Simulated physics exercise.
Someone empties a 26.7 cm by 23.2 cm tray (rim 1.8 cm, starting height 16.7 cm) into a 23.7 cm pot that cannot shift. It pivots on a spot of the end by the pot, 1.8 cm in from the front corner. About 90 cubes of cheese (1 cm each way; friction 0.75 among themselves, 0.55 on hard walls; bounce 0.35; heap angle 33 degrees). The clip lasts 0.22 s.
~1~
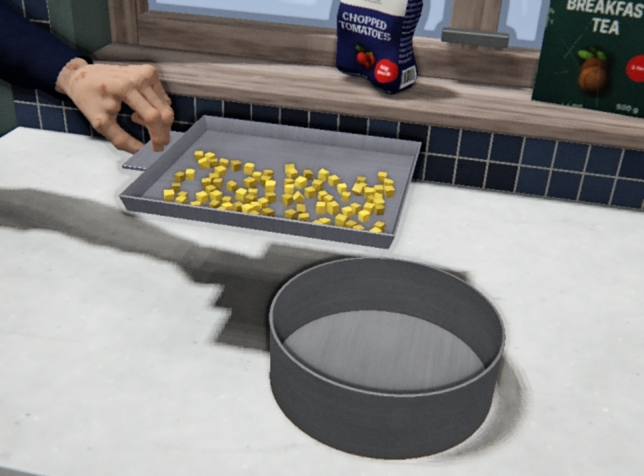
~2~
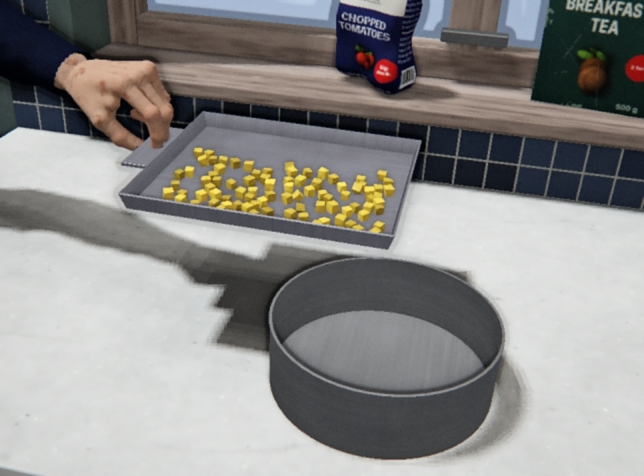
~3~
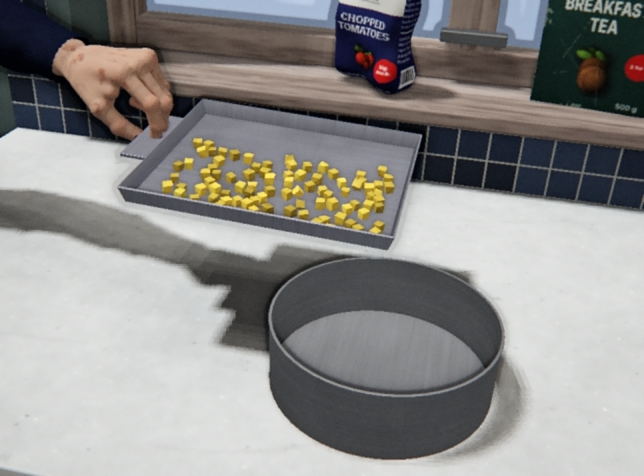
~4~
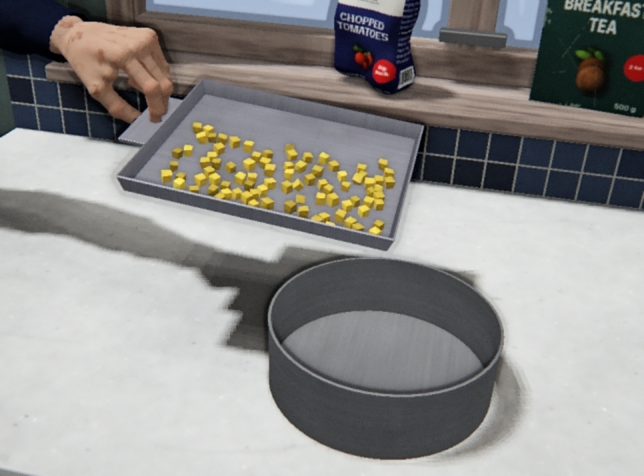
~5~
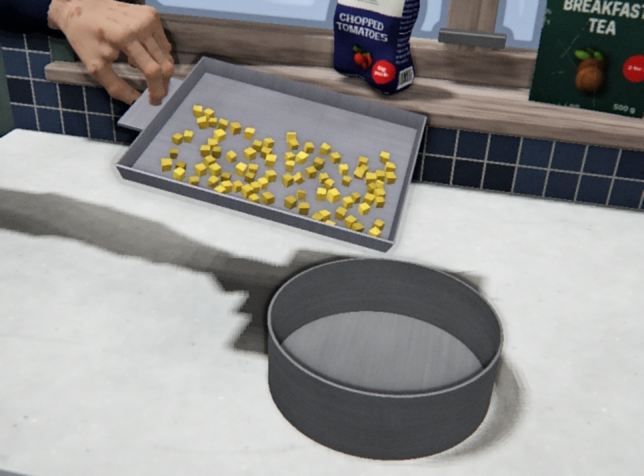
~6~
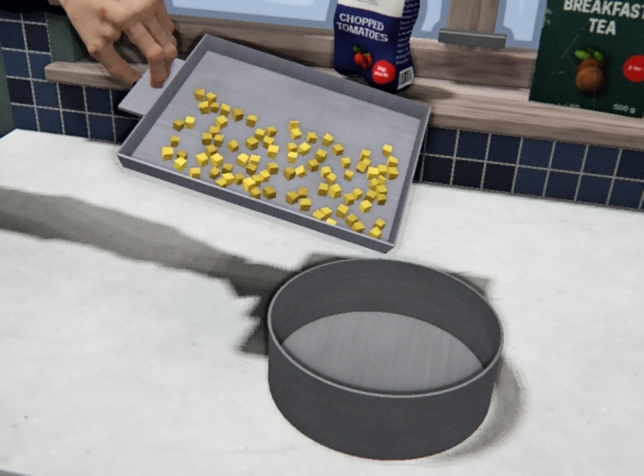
A hand lifted the left end of a grey tray scattered with small yellow cubes, slowly tilting it down toward the right, while the cubes stayed spread across it and a round, empty pot sat in front.
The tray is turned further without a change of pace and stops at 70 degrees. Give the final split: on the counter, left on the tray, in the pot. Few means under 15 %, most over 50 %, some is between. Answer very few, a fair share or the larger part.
Counter: Very few, tray: A fair share, pot: The larger part.
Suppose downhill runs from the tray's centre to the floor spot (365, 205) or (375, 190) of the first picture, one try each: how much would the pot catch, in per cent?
Some 65 and 40 per cent.
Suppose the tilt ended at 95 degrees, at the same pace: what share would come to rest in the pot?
It would be near 95 per cent.
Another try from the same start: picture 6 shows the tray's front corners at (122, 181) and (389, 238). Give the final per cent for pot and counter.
Pot 15, counter 5.
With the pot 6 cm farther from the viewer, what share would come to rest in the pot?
In that case some 35 per cent.
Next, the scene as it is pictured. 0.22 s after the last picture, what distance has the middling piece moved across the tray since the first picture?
About 1 cm.
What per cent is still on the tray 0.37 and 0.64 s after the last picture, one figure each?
In turn: 100, 45.
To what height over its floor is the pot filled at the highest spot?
Some 1.5 cm.
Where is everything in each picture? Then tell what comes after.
The first frame shows tray tilt 0 degrees, front corners at (126, 194) and (390, 232); middle of the pieces at (287, 200); pot at (387, 317).
The second frame shows tray tilt 1 degrees, front corners at (125, 192) and (390, 233); middle of the pieces at (287, 199).
The third frame shows tray tilt 4 degrees, front corners at (124, 185) and (390, 234), lowest corner right front; middle of the pieces at (287, 194).
The fourth frame shows tray tilt 8 degrees, front corners at (123, 175) and (390, 236), lowest corner right front; middle of the pieces at (287, 187).
The fifth frame shows tray tilt 14 degrees, front corners at (123, 163) and (390, 238), lowest corner right front; middle of the pieces at (288, 180).
The sixth frame shows tray tilt 19 degrees, front corners at (124, 152) and (391, 241), lowest corner right front; middle of the pieces at (289, 173); pot at (385, 318).
Then, 0.22 s after the last picture, tilt 45 degrees; the tray holds 100 %, the pot 0 %.
Then, 0.37 s after the last picture, tilt 63 degrees; the tray holds 100 %, the pot 0 %.
Then, 0.64 s after the last picture, tilt 70 degrees; the tray holds 45 %, the pot 40 %.
In the end, counter 0 %, tray 35 %, pot 65 %.
